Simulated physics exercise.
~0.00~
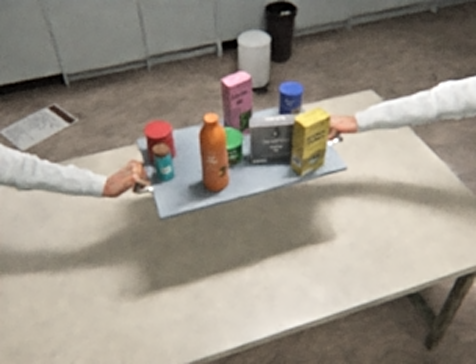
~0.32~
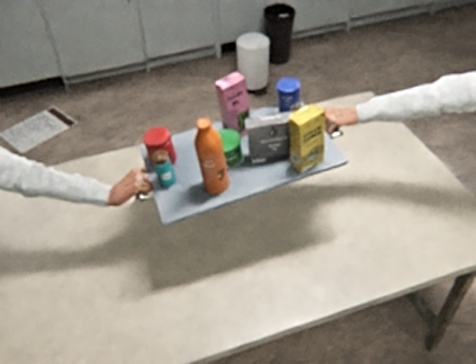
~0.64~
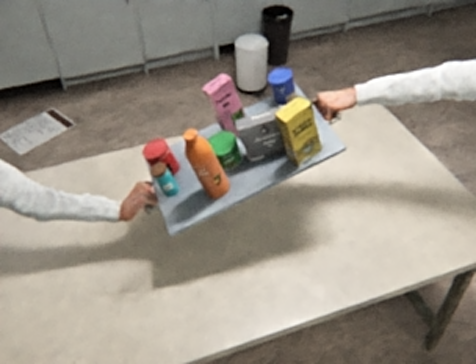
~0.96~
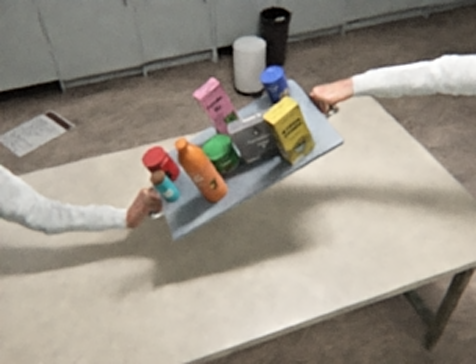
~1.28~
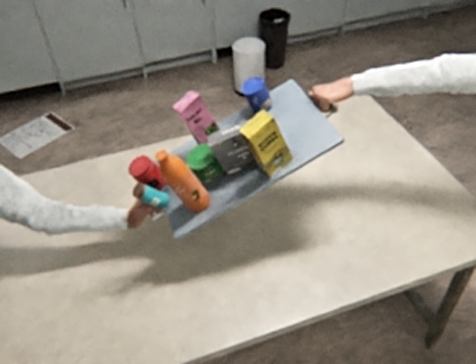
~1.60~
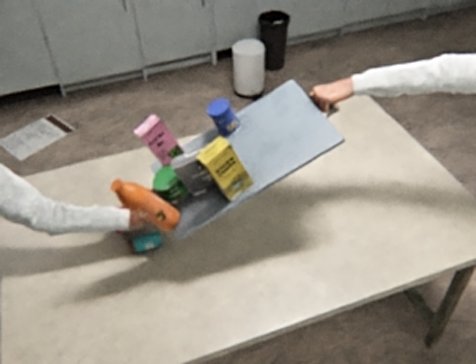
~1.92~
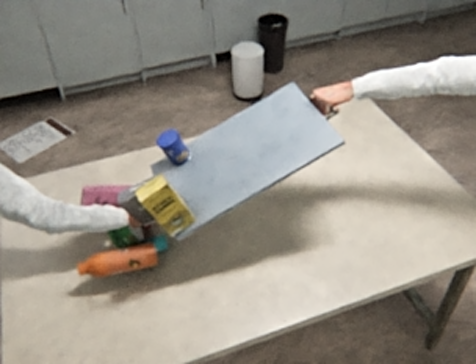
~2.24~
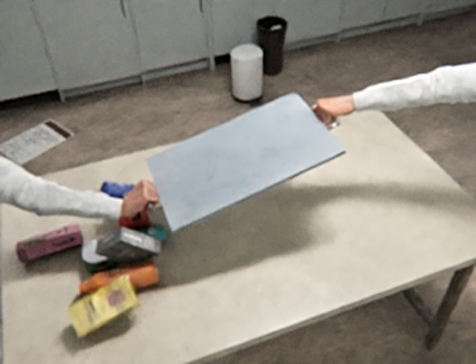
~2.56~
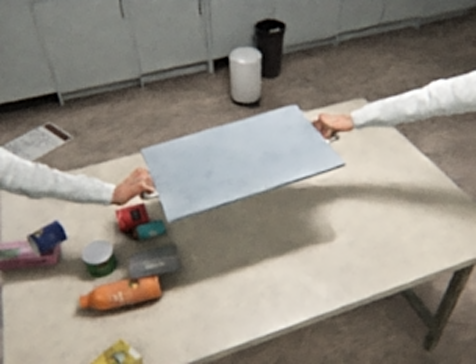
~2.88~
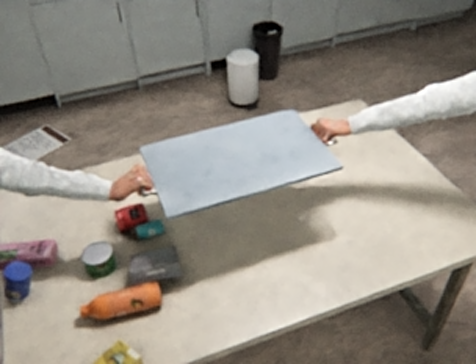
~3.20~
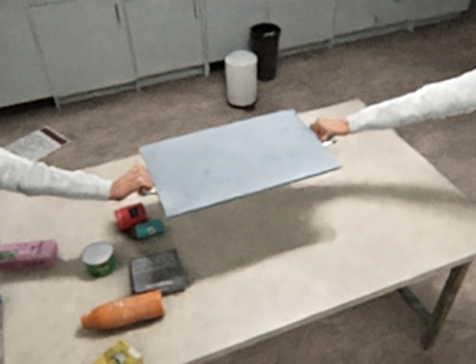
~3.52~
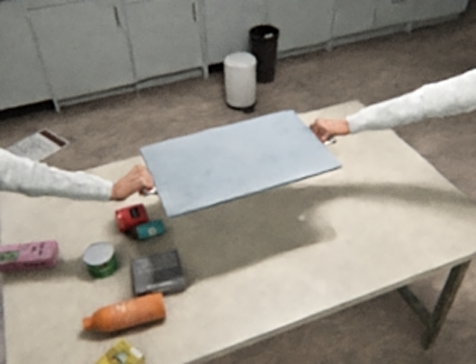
The video shows two hands holding a flat tray of colourful bottles, tubs and packets above a table, then tilting it down to the left until everything slides off. The items tumble onto the table's left side, and the hands level the empty tray.
